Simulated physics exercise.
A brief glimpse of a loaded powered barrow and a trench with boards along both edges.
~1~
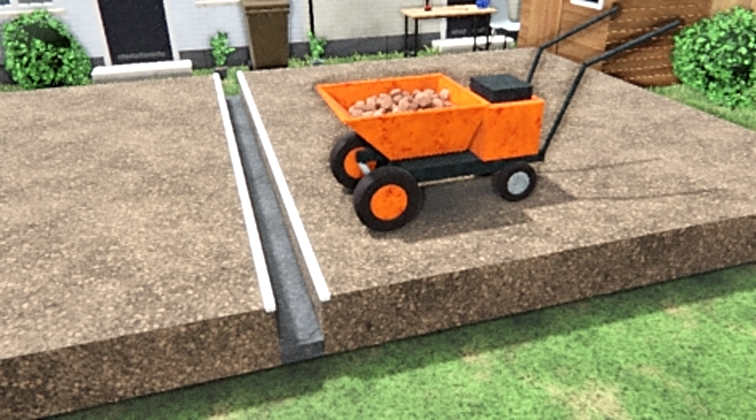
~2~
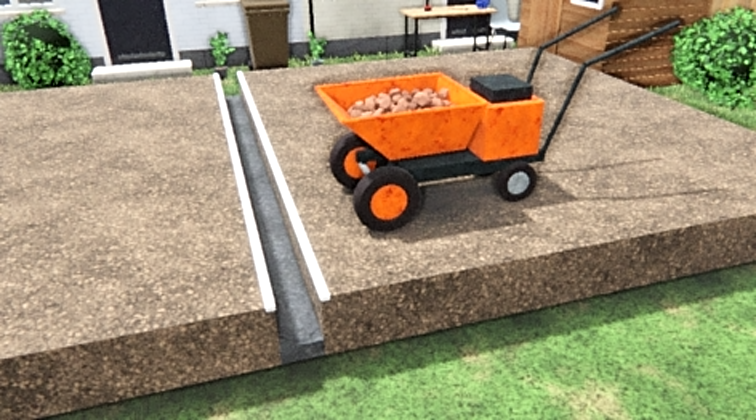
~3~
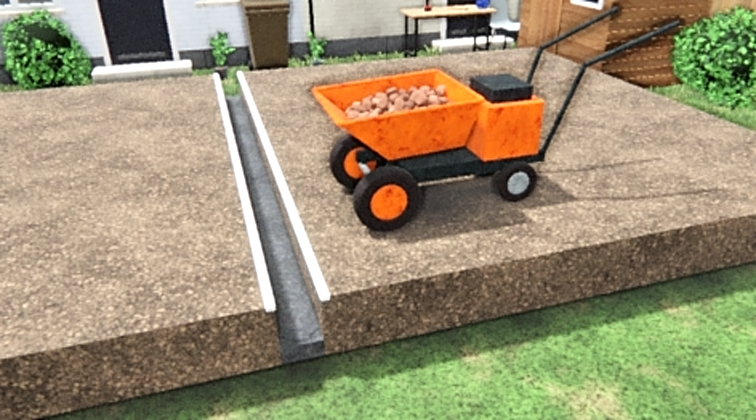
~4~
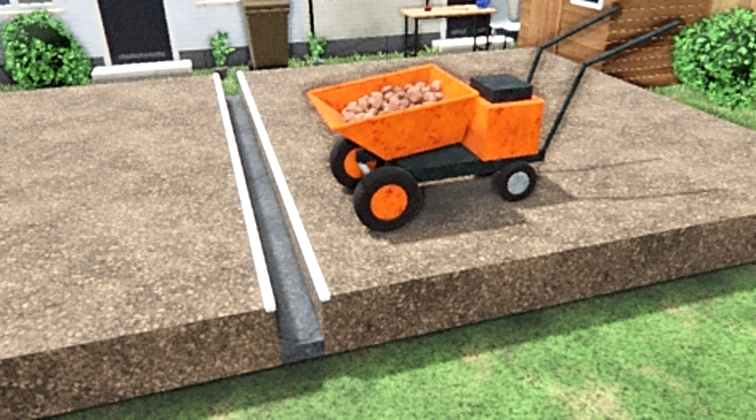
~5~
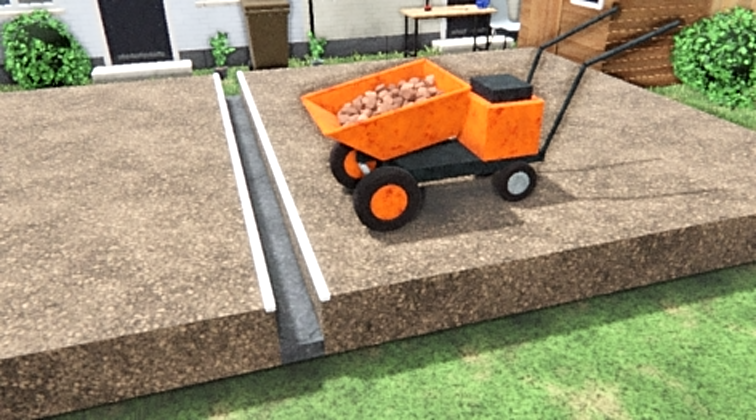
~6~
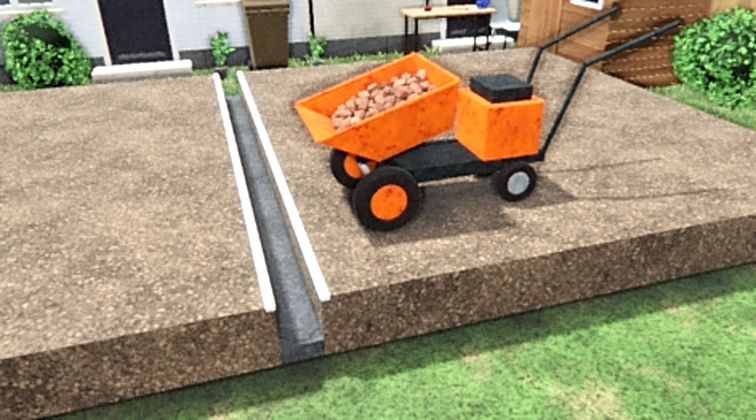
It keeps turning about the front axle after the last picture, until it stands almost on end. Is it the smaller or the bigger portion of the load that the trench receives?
Trench gets most.
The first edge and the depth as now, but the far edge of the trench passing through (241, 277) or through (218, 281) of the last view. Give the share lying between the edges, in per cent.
100 and 100 percent.
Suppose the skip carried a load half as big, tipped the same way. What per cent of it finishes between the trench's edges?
Around 90 per cent.
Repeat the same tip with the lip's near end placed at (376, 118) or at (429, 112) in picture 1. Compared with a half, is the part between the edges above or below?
Trial 1 exceeds half, trial 2 falls short of half.
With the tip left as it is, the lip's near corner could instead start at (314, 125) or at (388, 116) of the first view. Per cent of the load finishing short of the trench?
Try 1 about 0 %, try 2 about 20 %.
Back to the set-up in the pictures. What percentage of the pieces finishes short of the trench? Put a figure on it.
I'd say near 0 per cent, give or take.
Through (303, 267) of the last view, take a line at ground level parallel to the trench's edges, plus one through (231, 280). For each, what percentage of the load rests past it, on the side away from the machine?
Close to 90 and 10 per cent respectively.
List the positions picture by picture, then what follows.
Lip of the skip (345, 121), level; top of the load (411, 108), lumps of rubble; first edge of the trench (313, 265); far edge (262, 274), the trench under half as wide as the skip, and about as deep as wide, in the first frame.
Lip of the skip (344, 122), level; top of the load (410, 107), in the second frame.
Lip of the skip (340, 125), tipped barely; top of the load (426, 105), in the third frame.
Lip of the skip (334, 129), tipped a little; top of the load (418, 98), in the fourth frame.
Lip of the skip (327, 134), tipped a little; top of the load (412, 94), in the fifth frame.
Lip of the skip (319, 142), tipped clearly; top of the load (413, 99); first edge of the trench (313, 265); far edge (262, 274), in the sixth frame.
Just after the last frame, skip tipped steeply; every one in the skip.
A moment on, skip tipped steeply; roughly two thirds in the skip; roughly a quarter in or heaped over the trench; about a tenth beyond it; just a few falling.
Further on, skip tipped right over; the larger part in or heaped over the trench; roughly a quarter beyond it.
When it is over, skip tipped right over; the larger part in or heaped over the trench; roughly a quarter beyond it.
